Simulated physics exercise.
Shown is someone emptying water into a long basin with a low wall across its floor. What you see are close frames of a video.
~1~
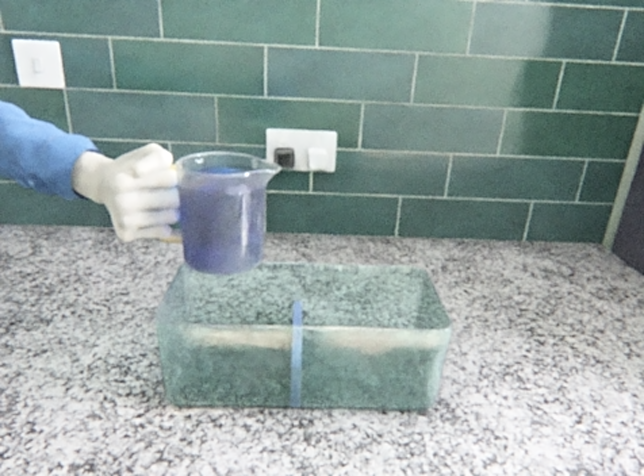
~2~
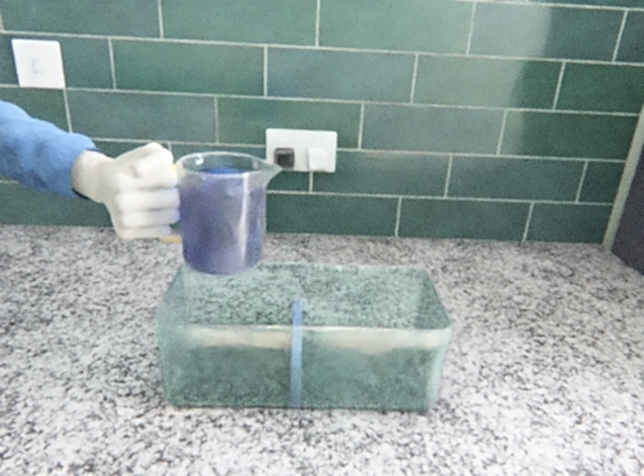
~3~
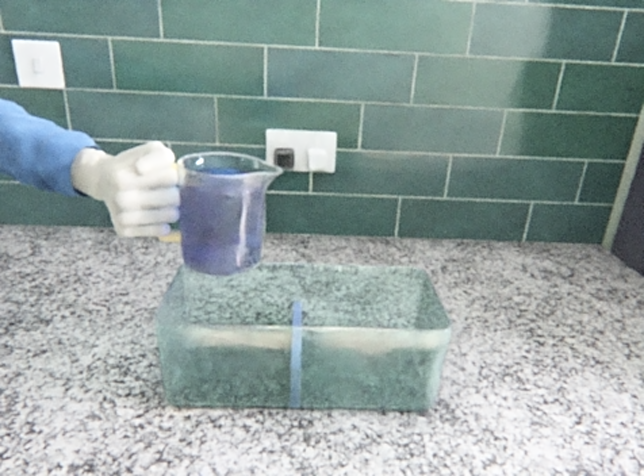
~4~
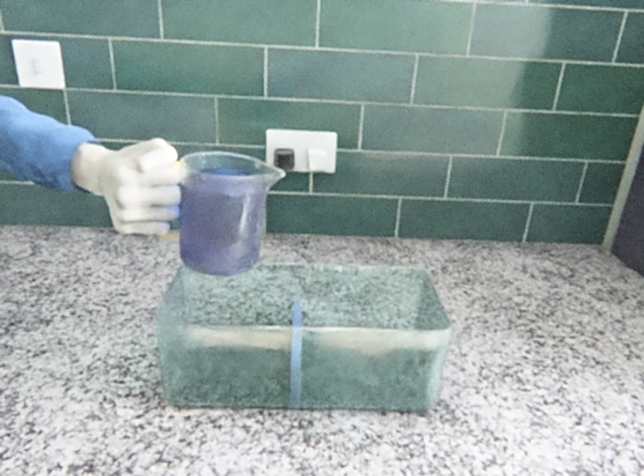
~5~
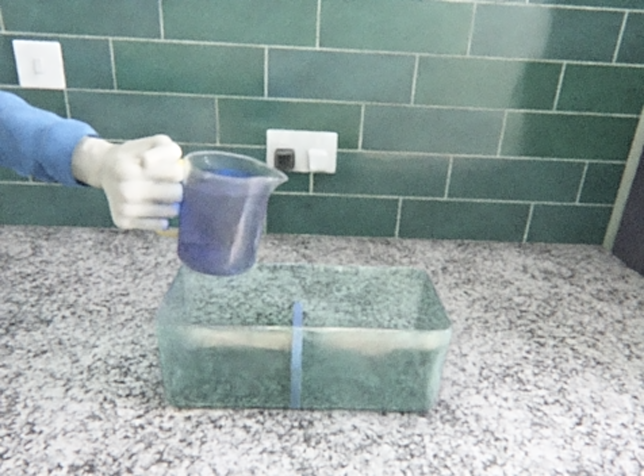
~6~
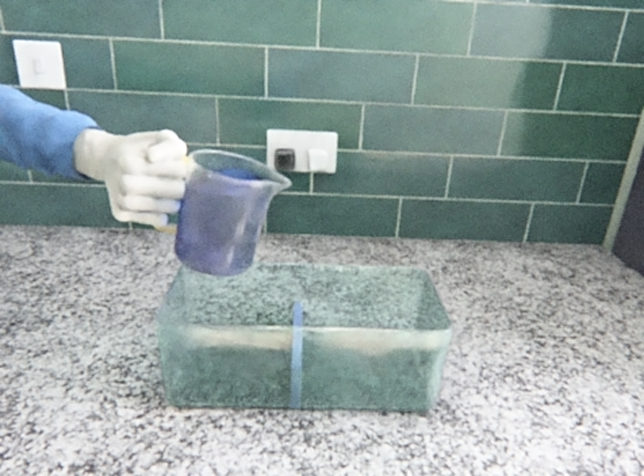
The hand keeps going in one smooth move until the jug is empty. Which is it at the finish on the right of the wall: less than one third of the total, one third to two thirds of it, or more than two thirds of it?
At the finish the right of the wall has more than two thirds of the total.
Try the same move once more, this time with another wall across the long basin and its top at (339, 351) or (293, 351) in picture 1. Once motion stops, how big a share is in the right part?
Roughly 20 % and then 80 %.
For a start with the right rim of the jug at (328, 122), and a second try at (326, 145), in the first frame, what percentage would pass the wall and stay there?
First place gives some 90 %, second place some 95 %.
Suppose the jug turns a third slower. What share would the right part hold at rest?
Some 80 per cent.
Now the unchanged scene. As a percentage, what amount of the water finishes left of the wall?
It comes to about 25 per cent.
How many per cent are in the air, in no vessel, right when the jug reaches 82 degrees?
Some 20 per cent, I'd say.
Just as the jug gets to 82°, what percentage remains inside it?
Around 75 in a hundred.
A moment on, the tilt is 82° and 73 per cent is still to pour, 0 is left of the wall and 10 right of it.
Next, the tilt is 117° and 13 per cent is still to pour, 12 is left of the wall and 66 right of it.
Then the tilt is 119° and 0 per cent is still to pour, 25 is left of the wall and 74 right of it.
Later the tilt is 119° and 0 per cent is still to pour, 25 is left of the wall and 74 right of it.
At rest 25 per cent lies left of the wall, 74 right of it and 1 outside.
